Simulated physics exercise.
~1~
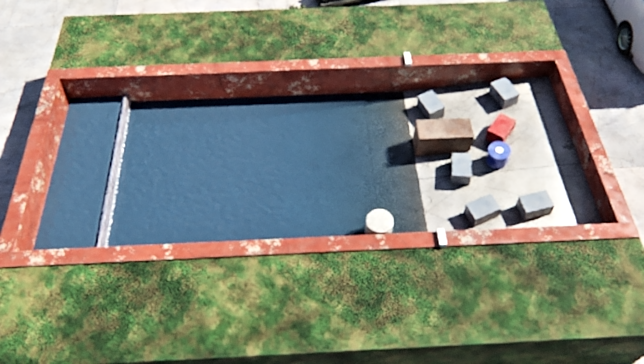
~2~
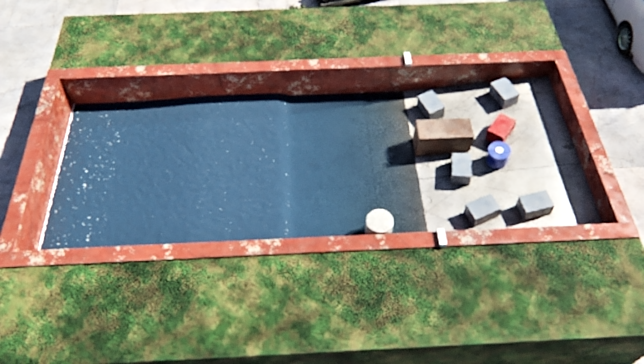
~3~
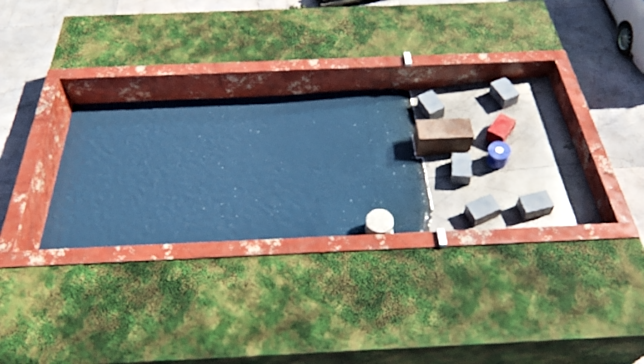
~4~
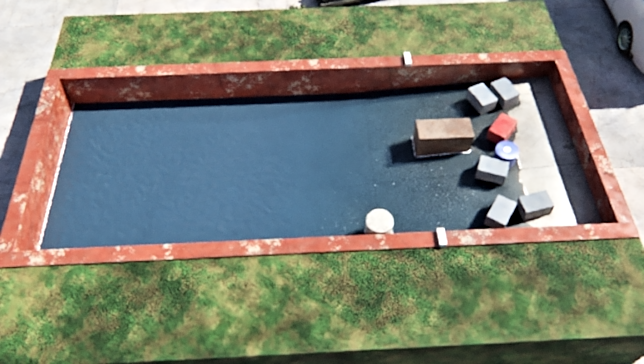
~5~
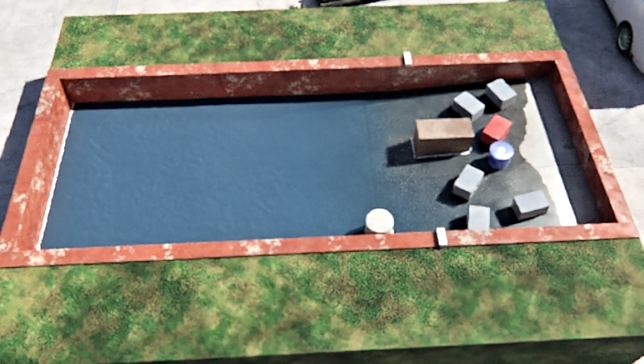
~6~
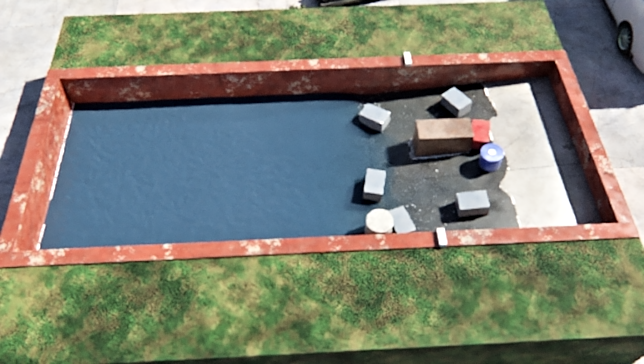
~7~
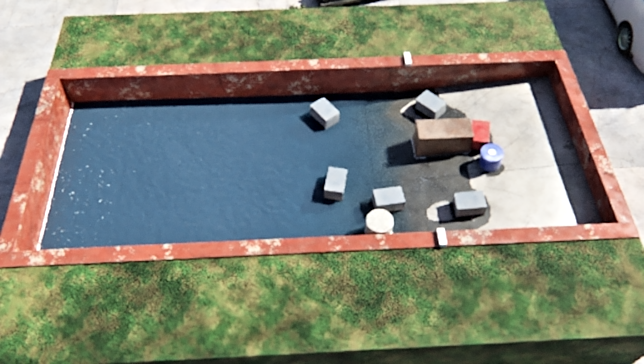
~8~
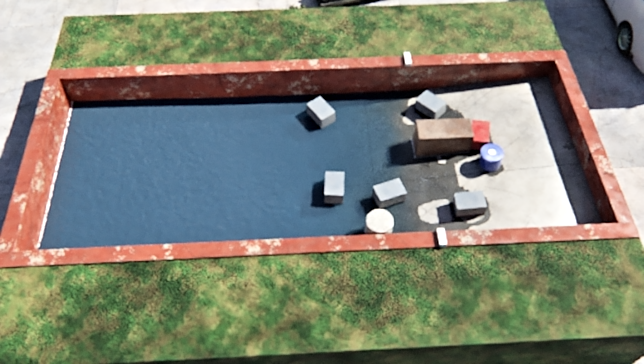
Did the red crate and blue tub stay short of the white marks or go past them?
They both stayed short of the white marks, with the red crate beside the brown block and the blue tub just below it.
